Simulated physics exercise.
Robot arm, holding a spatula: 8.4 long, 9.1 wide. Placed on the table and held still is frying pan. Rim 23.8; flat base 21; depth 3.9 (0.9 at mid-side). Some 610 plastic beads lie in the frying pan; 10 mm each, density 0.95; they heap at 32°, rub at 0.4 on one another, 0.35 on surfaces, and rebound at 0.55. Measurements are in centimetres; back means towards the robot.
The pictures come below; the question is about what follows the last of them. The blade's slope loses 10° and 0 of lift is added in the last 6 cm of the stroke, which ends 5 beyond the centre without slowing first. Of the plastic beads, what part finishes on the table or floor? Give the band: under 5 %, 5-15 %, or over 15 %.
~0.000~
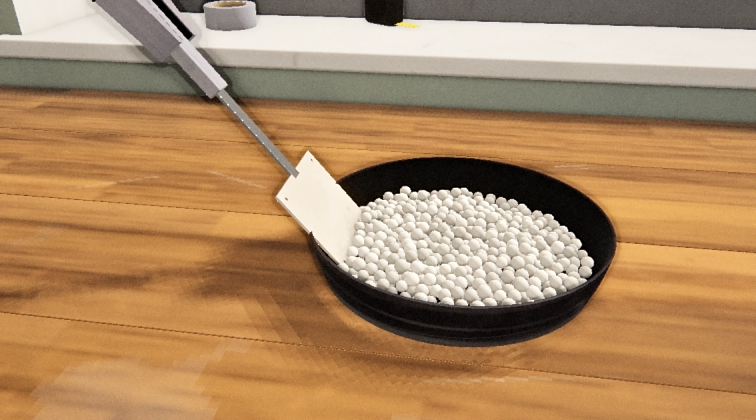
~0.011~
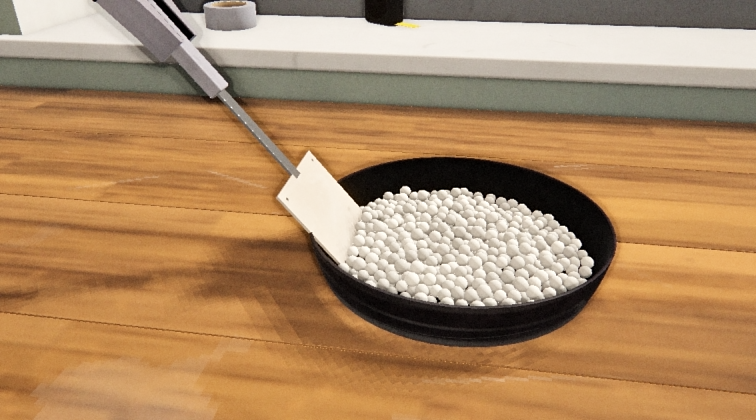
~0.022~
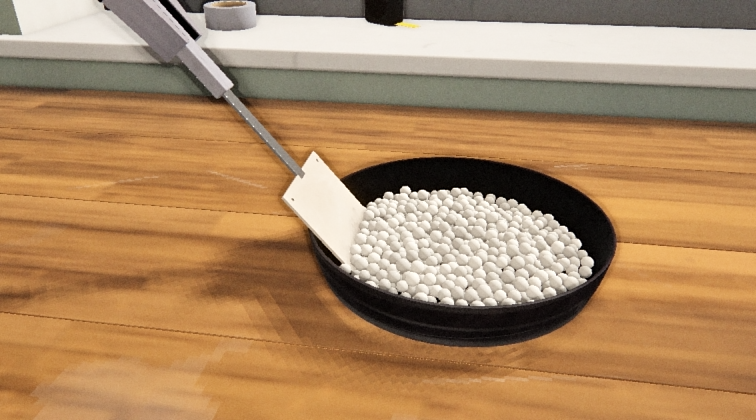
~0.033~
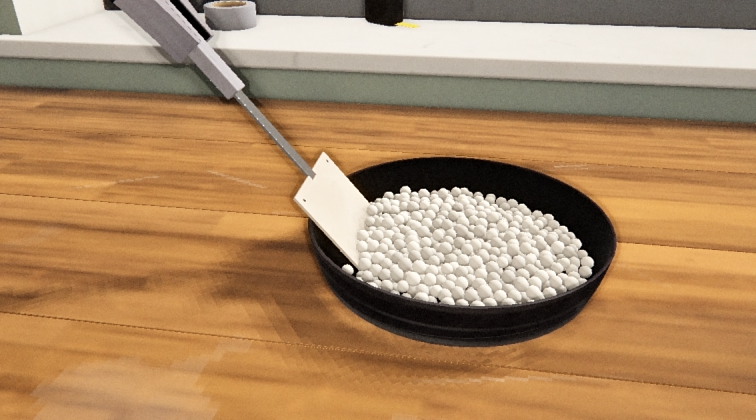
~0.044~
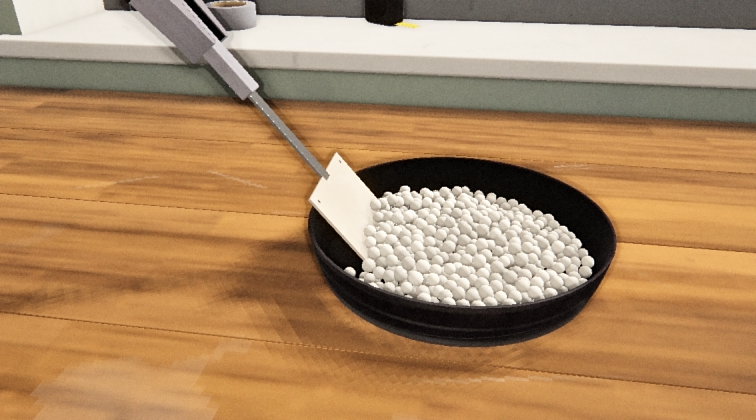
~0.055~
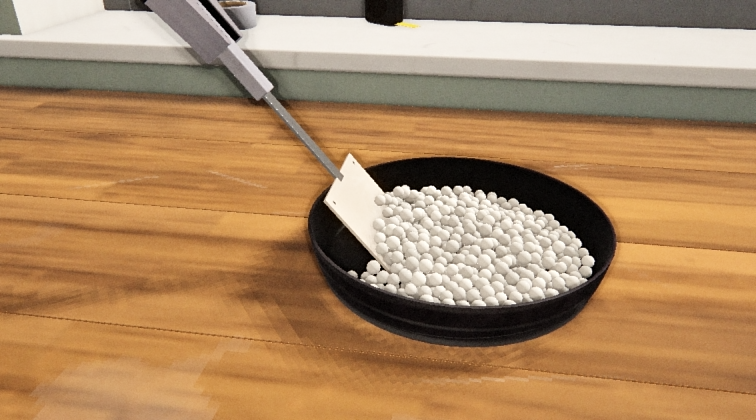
Band: Under 5 %.
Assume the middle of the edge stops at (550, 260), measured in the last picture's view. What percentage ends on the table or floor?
Roughly 5 per cent, I'd say.
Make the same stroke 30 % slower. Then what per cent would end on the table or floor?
I'd expect near 0 per cent.
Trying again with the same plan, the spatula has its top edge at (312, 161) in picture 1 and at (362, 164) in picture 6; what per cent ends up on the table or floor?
Close to 10 in a hundred.
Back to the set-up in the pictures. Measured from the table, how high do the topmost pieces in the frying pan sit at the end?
Close to 4.5 centimetres high.
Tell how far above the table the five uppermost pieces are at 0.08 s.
Estimated height above table: Approx. 5 cm.
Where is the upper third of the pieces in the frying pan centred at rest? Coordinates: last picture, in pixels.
Pixel position: Approx. (548, 236).
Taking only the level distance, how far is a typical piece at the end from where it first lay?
About 3 cm.
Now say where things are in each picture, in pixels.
The first picture shows the spatula top edge at (293, 172), sloping 50°; upper third of the load around (450, 241), from x 340 to 585, top at y 190; 613 in the frying pan.
The second picture shows the spatula top edge at (294, 172), sloping 50°; upper third of the load around (449, 241), from x 340 to 585, top at y 190.
The third picture shows the spatula top edge at (299, 173), sloping 50°; upper third of the load around (446, 241), from x 340 to 585, top at y 190.
The fourth picture shows the spatula top edge at (310, 174), sloping 50°; upper third of the load around (441, 238), from x 340 to 585, top at y 190.
The fifth picture shows the spatula top edge at (323, 174), sloping 50°; upper third of the load around (440, 236), from x 340 to 590, top at y 190.
The sixth picture shows the spatula top edge at (338, 175), sloping 50°; upper third of the load around (440, 233), from x 340 to 590, top at y 190; 613 in the frying pan.
After 0.08 s, sloping 50°, highest piece 6 above the table; 613 in the frying pan.
After 0.11 s, sloping 46°, highest piece 7 above the table; 613 in the frying pan.
After 0.32 s, sloping 40°, highest piece 5 above the table; 612 in the frying pan, 1 on the blade or in flight.
After 1.37 s, sloping 40°, highest piece 4 above the table; 611 in the frying pan, 2 on the table or floor.
In the end, 611 in the frying pan, 2 on the table or floor. That is 0 % on the table or floor.
